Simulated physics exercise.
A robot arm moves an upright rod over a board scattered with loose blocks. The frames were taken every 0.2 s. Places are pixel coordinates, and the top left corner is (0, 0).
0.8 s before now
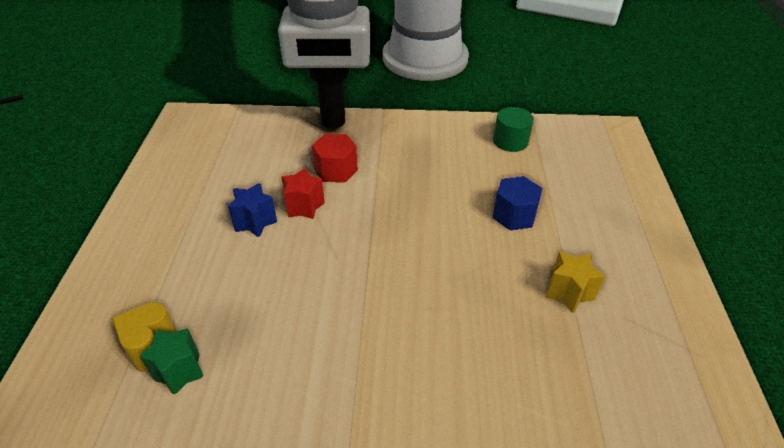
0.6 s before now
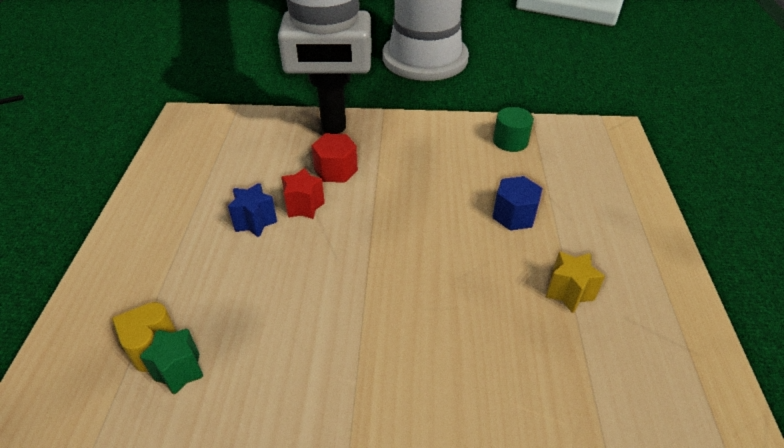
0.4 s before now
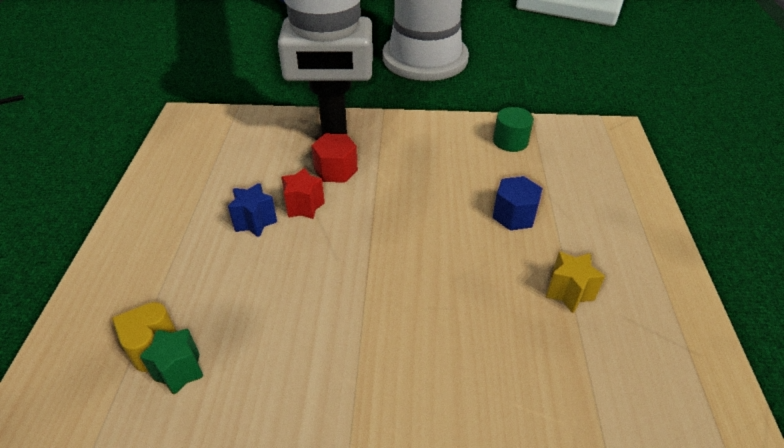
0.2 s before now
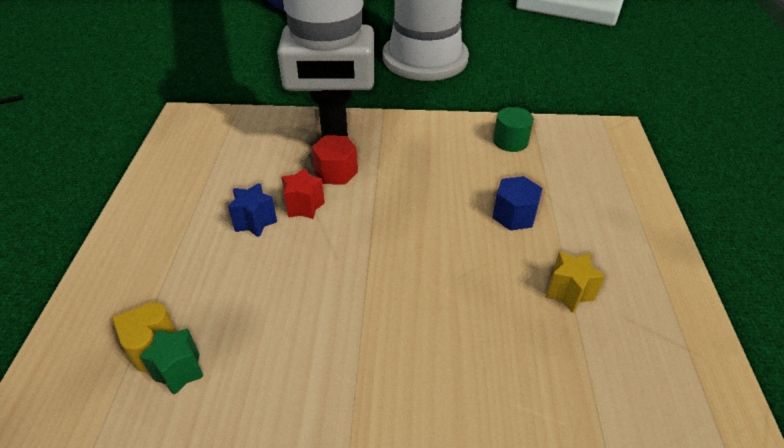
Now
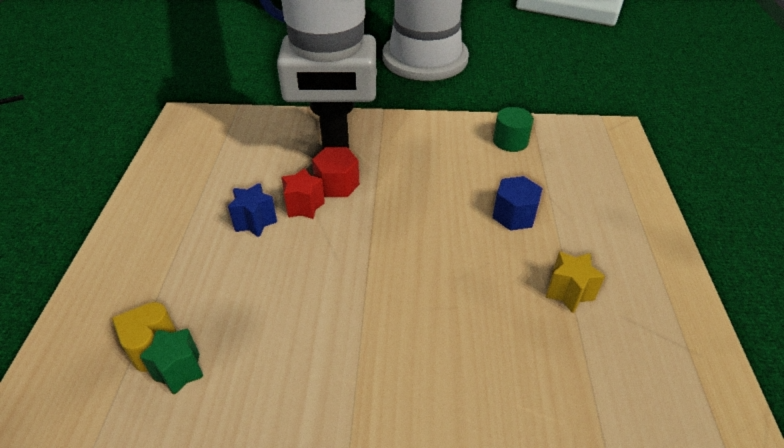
A robot arm moves its dark rod forward and pushes the red hexagonal block slightly nearer.
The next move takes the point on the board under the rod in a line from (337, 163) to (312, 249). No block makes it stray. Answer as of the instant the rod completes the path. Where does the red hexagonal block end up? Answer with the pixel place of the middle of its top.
It ends at (349, 223).
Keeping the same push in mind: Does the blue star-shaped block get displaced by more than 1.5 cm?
I believe not.
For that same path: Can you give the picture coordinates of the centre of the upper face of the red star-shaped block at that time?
Pixel (282, 205).
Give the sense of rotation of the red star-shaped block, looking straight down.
Answer: With the clock.
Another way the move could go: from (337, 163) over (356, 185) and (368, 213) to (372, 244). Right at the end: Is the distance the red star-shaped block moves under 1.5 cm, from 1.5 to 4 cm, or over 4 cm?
It moves less than 1.5 cm.
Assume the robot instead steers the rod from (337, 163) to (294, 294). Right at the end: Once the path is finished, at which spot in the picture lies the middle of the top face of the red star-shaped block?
Most likely (278, 207).
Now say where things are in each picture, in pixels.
The first frame shows rod's lower end (333, 122); blue star-shaped block (249, 197); red star-shaped block (300, 181); red hexagonal block (334, 145).
The second frame shows rod (334, 127); blocks still.
The third frame shows rod (335, 135); blocks still.
The fourth frame shows rod (335, 144); red hexagonal block (334, 147).
The fifth frame shows rod (335, 159); blue star-shaped block (249, 197); red star-shaped block (300, 181); red hexagonal block (335, 159).
What follows on the original path. One third of the way, rod (328, 182); red star-shaped block (296, 188), turned 50° clockwise; red hexagonal block (336, 187), turned 25° anticlockwise.
Two thirds of the way, rod (320, 210); red star-shaped block (287, 198), turned 105° clockwise; red hexagonal block (342, 212), turned 55° anticlockwise.
At the end, rod (311, 242); blue star-shaped block still; red star-shaped block (282, 205), turned 140° clockwise; red hexagonal block (349, 223), turned 80° anticlockwise.
